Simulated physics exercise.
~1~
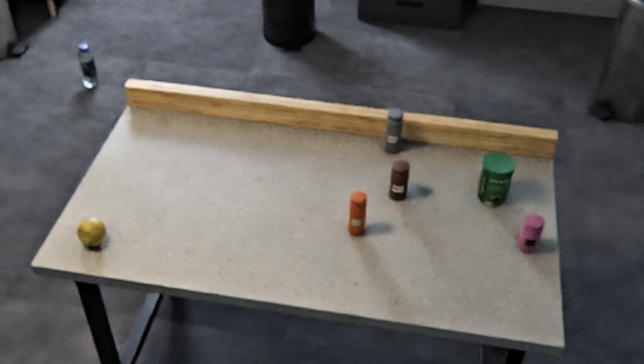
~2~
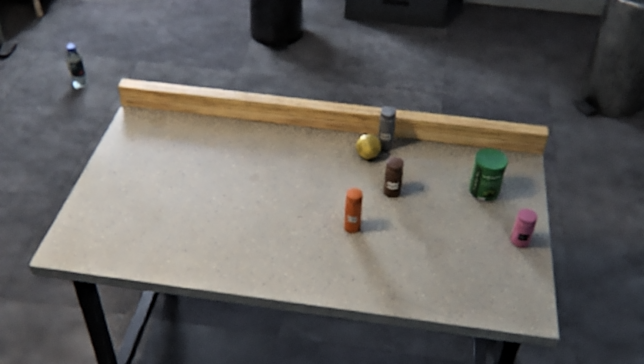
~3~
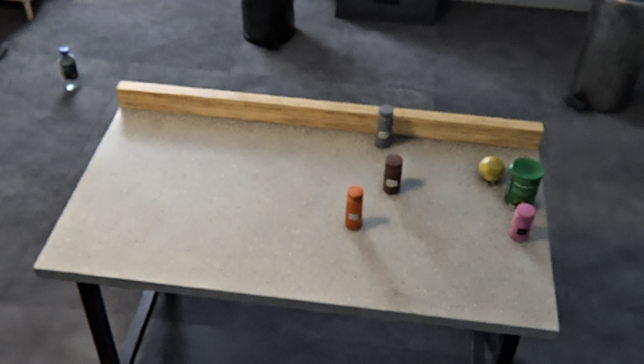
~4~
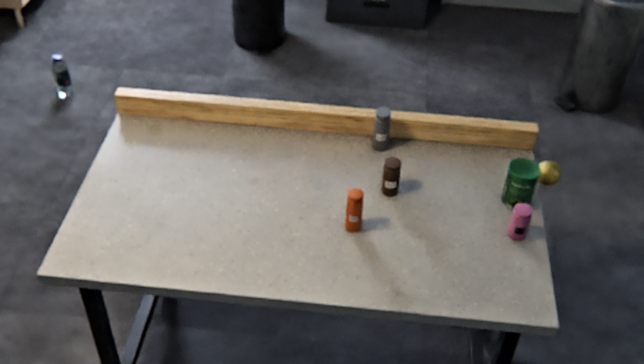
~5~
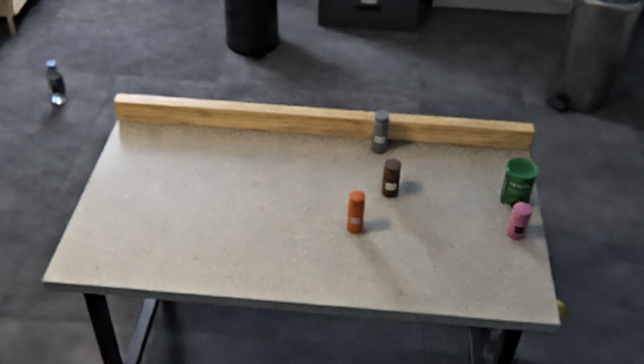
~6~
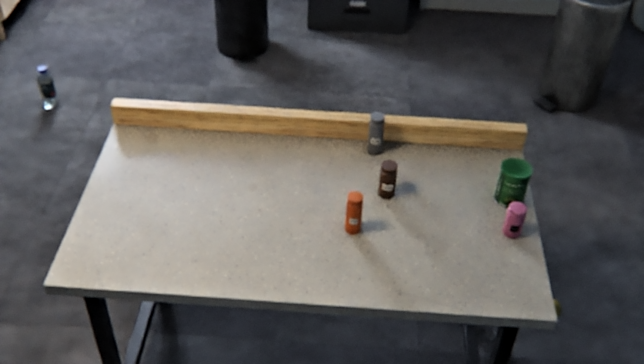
On a pale tabletop, a yellow ball rolling to the back rail, knocking a green tin rightward, and dropping off the right edge.
